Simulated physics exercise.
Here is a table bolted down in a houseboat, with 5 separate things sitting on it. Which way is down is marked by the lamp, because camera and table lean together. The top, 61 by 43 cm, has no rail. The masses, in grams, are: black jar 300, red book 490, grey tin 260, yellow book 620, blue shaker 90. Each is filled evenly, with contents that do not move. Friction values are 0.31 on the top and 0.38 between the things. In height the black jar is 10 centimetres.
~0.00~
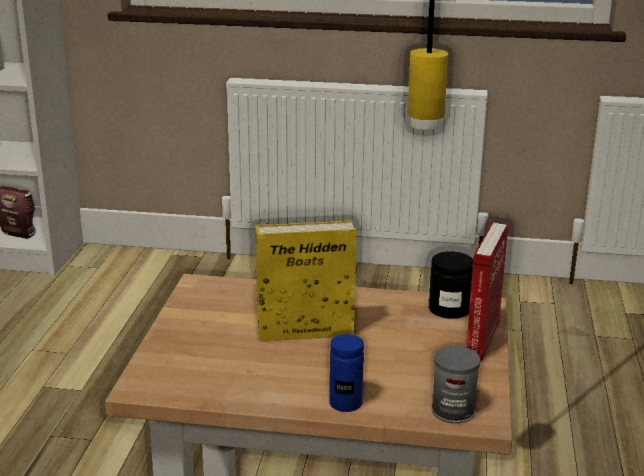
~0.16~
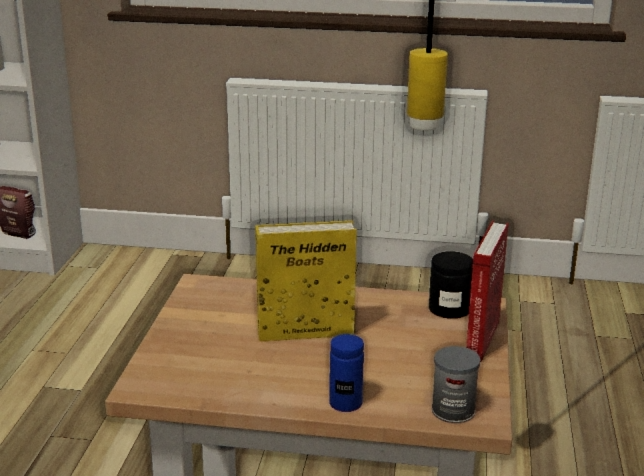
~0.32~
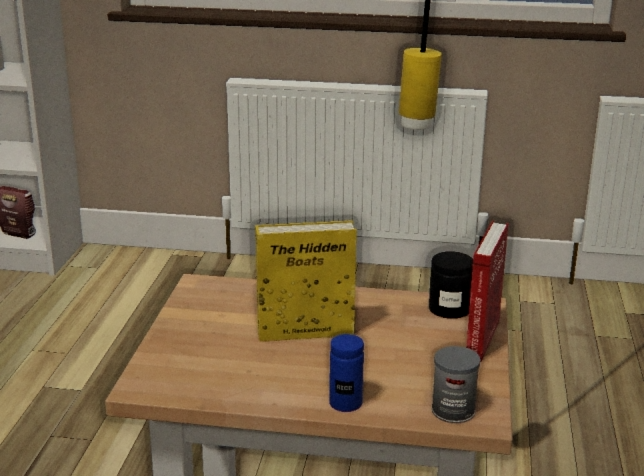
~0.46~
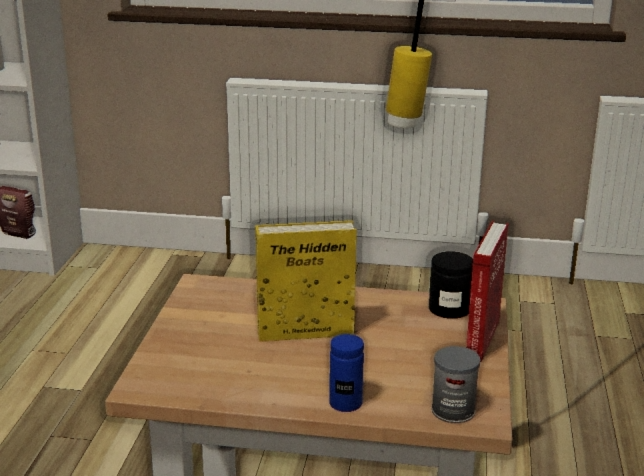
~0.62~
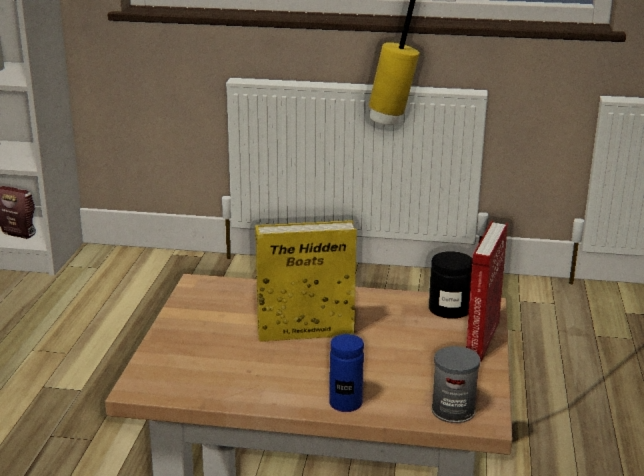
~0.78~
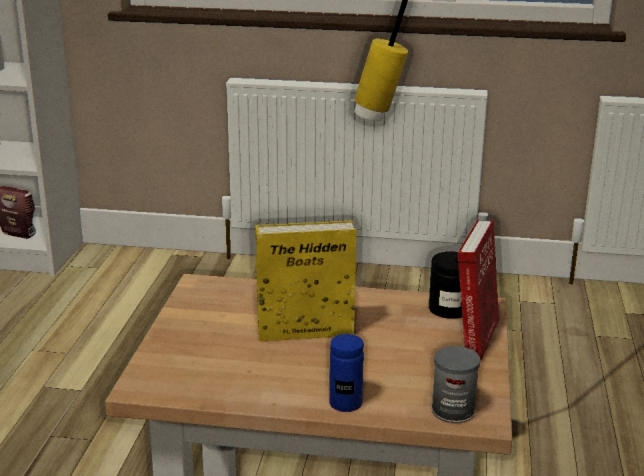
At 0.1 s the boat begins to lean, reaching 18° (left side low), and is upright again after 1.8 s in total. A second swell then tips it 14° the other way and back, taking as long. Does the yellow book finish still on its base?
Yes, it stays on its base.
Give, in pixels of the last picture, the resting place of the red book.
Roughly pixel (369, 322).
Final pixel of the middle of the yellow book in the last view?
Roughly at pixel (256, 281).
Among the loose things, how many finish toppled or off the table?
1.
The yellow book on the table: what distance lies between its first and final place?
It ends about 9 centimetres from where it started.
By 1.08 s, boat heeled 18°, left side down; red book on its side; black jar 5 cm from its spot.
By 1.28 s, boat heeled 14°, left side down; yellow book 4 cm from its spot near (283, 282); red book on its side; black jar 8 cm from its spot.
When it is over (4.2 s), lying over on the table, red book; not toppled but over 5 cm from the start, black jar and yellow book; the other 2 within 5 cm of the start. In the last view, yellow book near (256, 281).
